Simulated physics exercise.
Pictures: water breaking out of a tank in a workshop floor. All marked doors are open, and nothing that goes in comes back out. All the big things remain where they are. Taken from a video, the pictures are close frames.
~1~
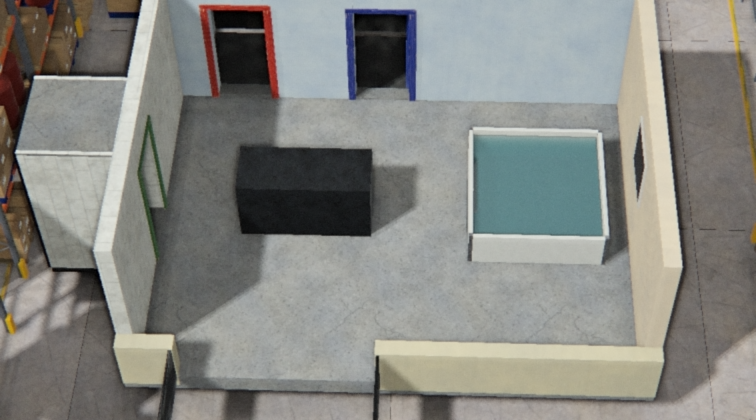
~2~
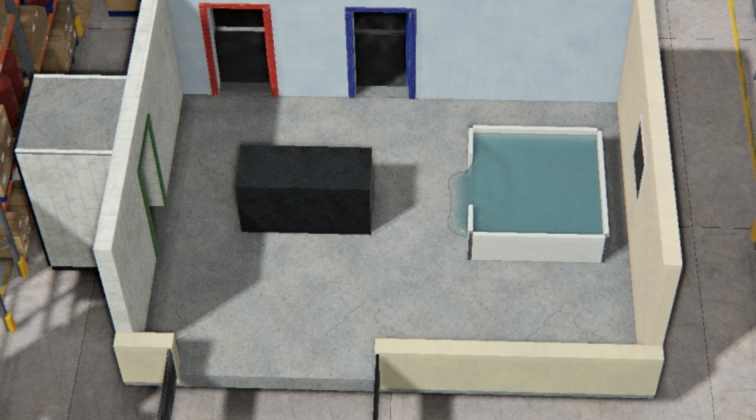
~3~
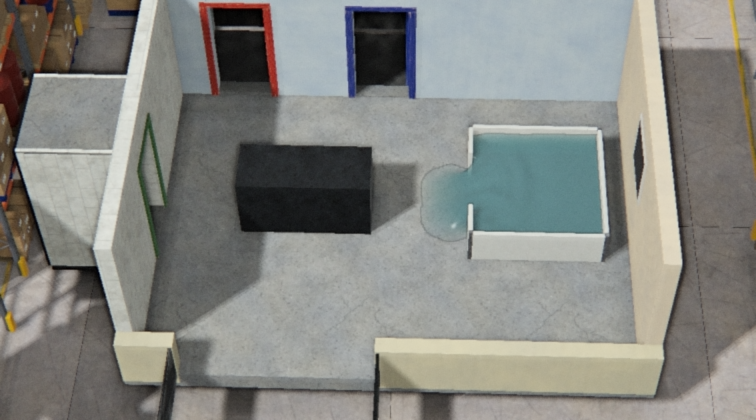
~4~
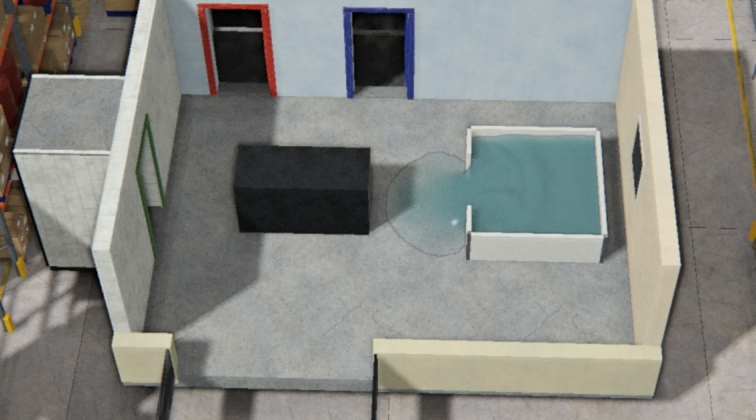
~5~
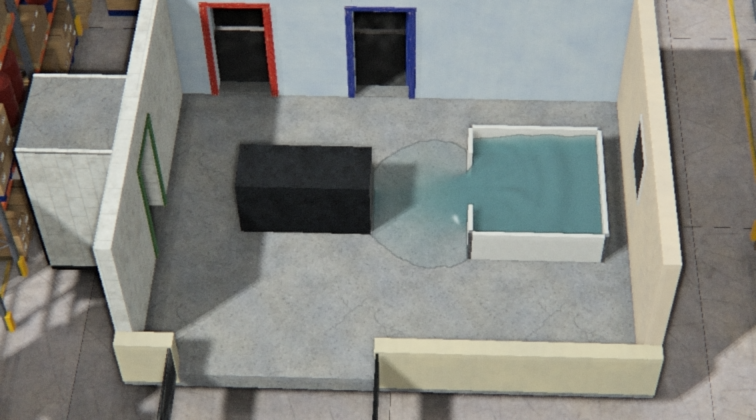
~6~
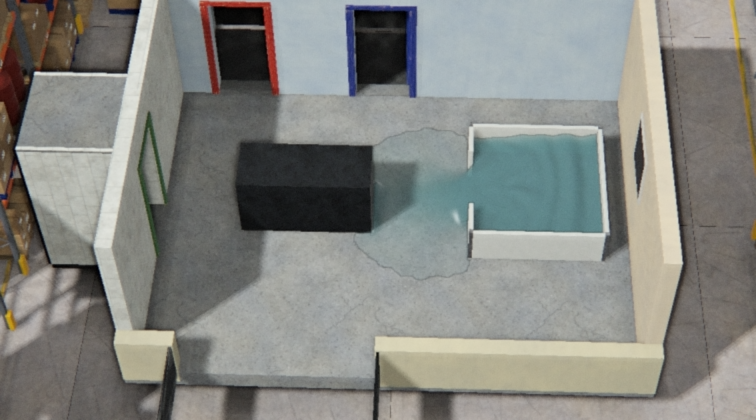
The footage shows a white-walled tank of teal water on a grey workshop floor; a gap opens in its left side, and water pours out, spreading leftward in a widening pool that reaches the black block.
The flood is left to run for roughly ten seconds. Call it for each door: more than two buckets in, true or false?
Green door false, red door true, blue door true.
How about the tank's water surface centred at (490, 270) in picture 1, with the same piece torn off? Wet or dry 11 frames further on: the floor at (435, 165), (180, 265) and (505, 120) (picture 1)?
Spared, soaked, spared.
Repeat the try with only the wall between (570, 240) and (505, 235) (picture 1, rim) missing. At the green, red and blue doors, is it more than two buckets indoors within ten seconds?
Going door by door, the green door rises above, the red door remains below and the blue door remains below.
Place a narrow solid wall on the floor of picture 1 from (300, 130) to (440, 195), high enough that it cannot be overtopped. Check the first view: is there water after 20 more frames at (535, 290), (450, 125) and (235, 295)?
Lab note - point 1: Parched; point 2: Inundated; point 3: Inundated.
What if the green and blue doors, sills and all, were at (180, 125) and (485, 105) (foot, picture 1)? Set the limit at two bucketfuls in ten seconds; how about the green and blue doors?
Note: Green door overshoots; blue door falls short.
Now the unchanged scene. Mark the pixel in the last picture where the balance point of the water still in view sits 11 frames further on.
At about (462, 202).
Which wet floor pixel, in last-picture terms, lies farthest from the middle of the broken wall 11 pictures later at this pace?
I'd go with roughly (182, 105).
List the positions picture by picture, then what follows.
The first picture shows the tank at (537, 185) is whole and still.
In the second picture, the front is at (458, 231), out from the gap at (472, 197).
In the third picture, the front is at (429, 180), out from the gap at (472, 197).
In the fourth picture, water pours out at (470, 198) and has run to (394, 189).
In the fifth picture, the front is at a hidden place, out from the gap at (471, 197).
In the sixth picture, water pours out at (472, 195) and has run to a hidden place.
A moment on, water covers 25 % of the floor; the green door not reached, the red door not reached, the blue door not reached.
Next, water covers 50 % of the floor; the green door not reached, the red door wet at the sill, nothing in, the blue door under two buckets in.
Then, water covers 55 % of the floor; the green door wet at the sill, nothing in, the red door under two buckets in, the blue door over two buckets in.
Later, water covers 75 % of the floor; the green door wet at the sill, nothing in, the red door over two buckets in, the blue door over two buckets in.
In the end, water covers 85 % of the floor; the green door wet at the sill, nothing in, the red door over two buckets in, the blue door far over two buckets in.
